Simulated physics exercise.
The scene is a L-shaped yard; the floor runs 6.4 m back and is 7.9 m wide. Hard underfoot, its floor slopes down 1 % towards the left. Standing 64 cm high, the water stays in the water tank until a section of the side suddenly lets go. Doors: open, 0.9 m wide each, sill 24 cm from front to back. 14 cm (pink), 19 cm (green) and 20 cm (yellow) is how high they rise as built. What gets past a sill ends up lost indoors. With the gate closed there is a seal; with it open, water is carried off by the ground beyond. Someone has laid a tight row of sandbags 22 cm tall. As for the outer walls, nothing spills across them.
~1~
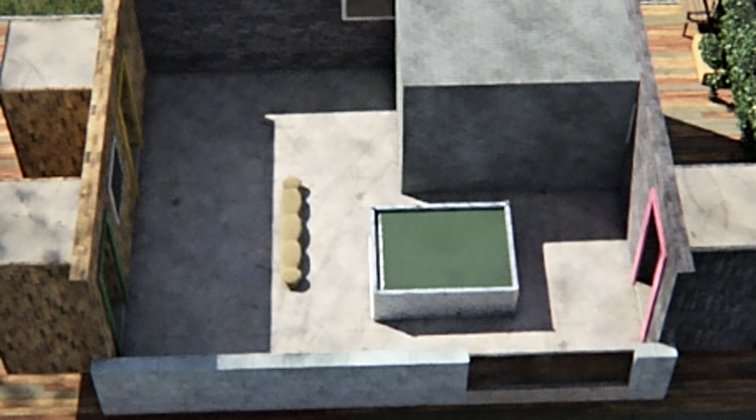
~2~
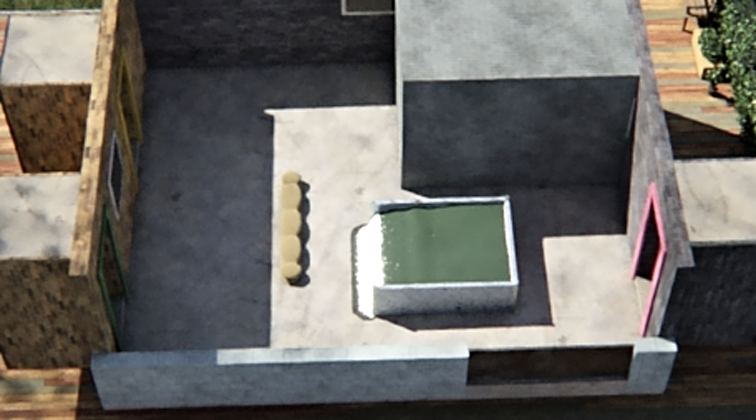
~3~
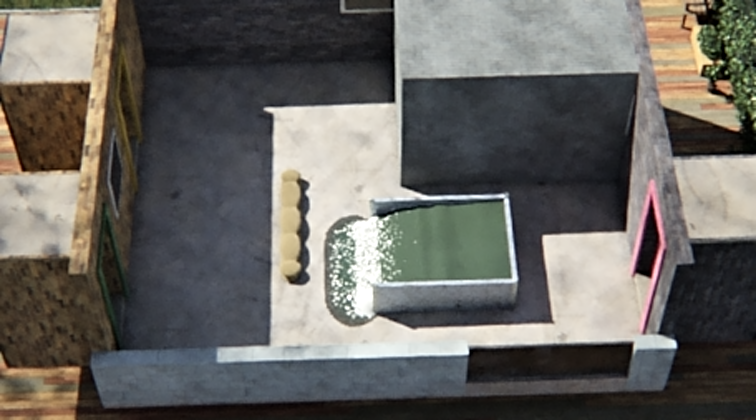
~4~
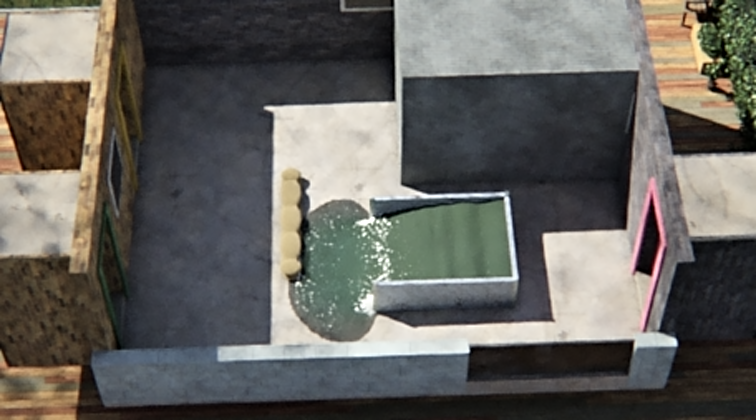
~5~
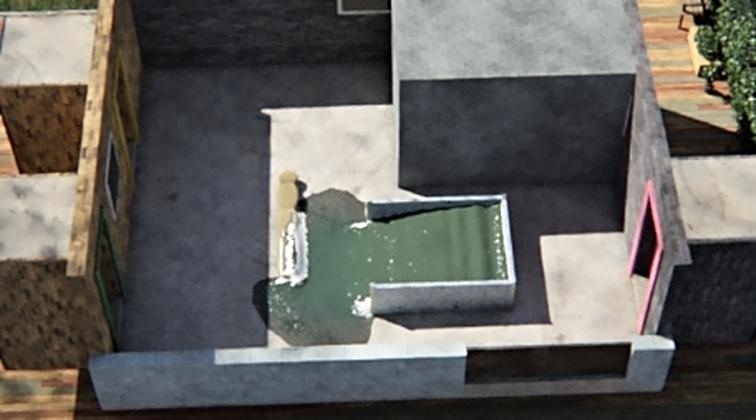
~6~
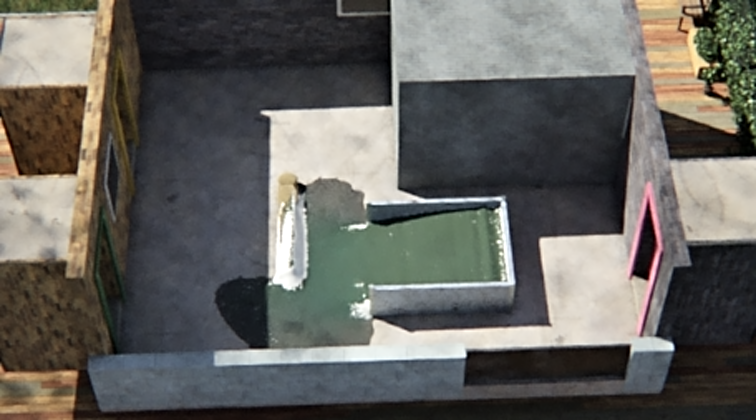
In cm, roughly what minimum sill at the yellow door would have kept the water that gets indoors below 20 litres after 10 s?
It would have to be roughly 9 cm high.
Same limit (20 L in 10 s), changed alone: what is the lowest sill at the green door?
Green: 20 cm.
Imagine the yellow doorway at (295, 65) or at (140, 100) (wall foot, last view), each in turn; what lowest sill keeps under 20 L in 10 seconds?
In turn: About 9.5 cm, about 14.0 cm.
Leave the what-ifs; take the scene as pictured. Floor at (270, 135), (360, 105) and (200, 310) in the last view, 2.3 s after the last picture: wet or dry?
Point by point: Soaked, then soaked, then soaked.
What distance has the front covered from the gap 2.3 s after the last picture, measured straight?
Near 5.2 m, more or less.
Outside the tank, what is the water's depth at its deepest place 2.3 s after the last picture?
32 cm.
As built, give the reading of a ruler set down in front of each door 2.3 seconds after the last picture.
In cm - pink: 0, green: 25, yellow: 8.
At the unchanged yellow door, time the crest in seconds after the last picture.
Approximately 7.5 s.
Then, 0.7 s after the last picture water covers 30 % of the floor, deepest (44 cm) near (298, 270); it has not reached the yellow door.
Then, 2.3 s after the last picture water covers 55 % of the floor, deepest (32 cm) near (116, 386); 8 cm at the yellow door, 0 litres in over its 20 cm sill.
Then, 9.3 s after the last picture water covers 80 % of the floor, deepest (12 cm) near (376, 221); 10 cm at the yellow door, 0 litres in over its 20 cm sill.
At the yellow door as built, the water peaked near 15 cm, 7.5 s after the last picture.
With a sill of 8 cm, 26 litres would have come in within the 10 s; with 10.5 cm, 11 litres. So under 20 litres takes about 9 cm.
